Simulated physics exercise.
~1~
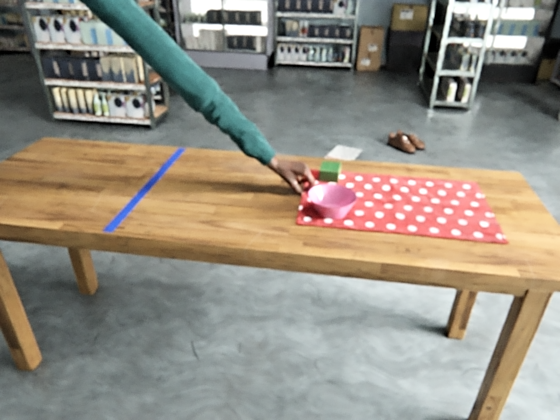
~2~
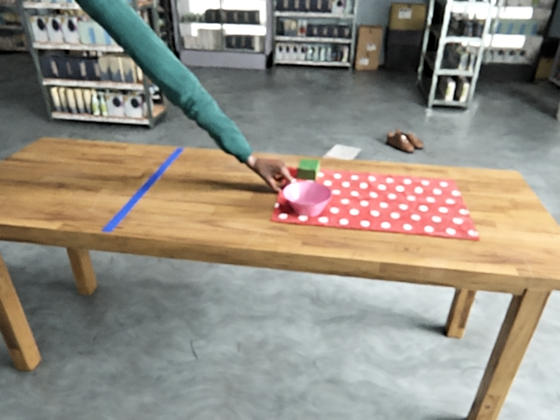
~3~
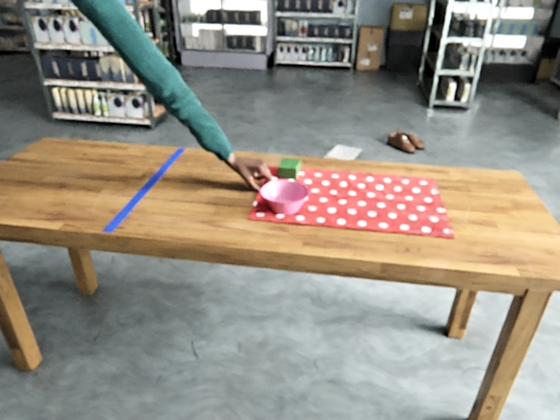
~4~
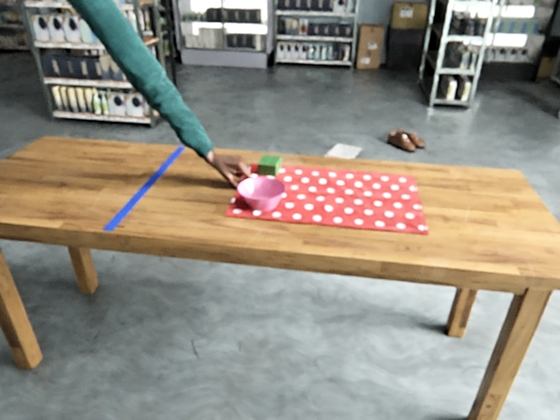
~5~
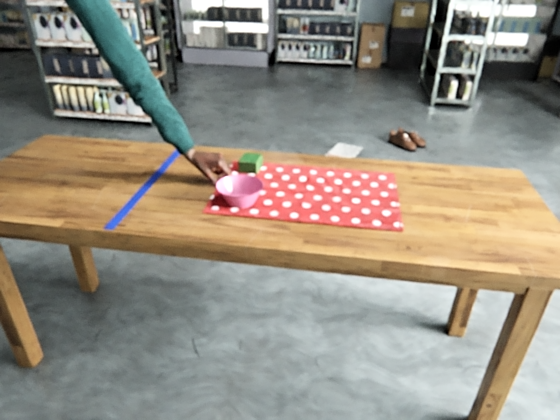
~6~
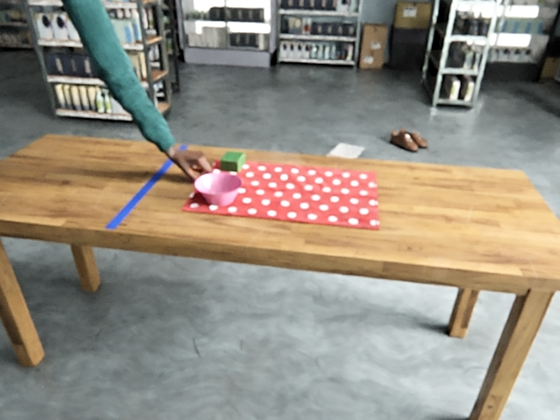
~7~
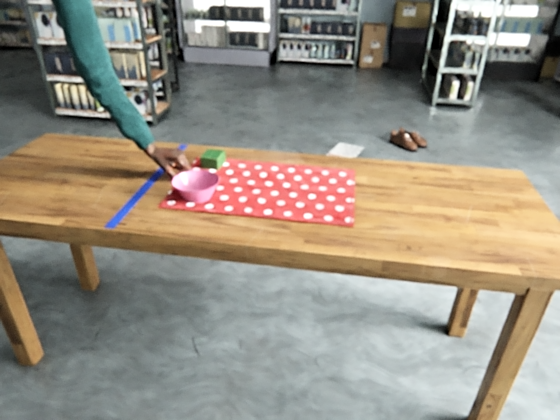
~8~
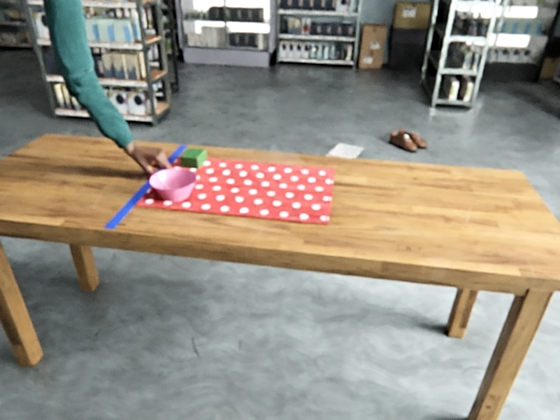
On a wooden table in a room with shelves, a hand in a green sleeve drew a red polka-dot cloth steadily left, carrying a pink bowl and green block, until its edge reached the blue tape with both still on it.
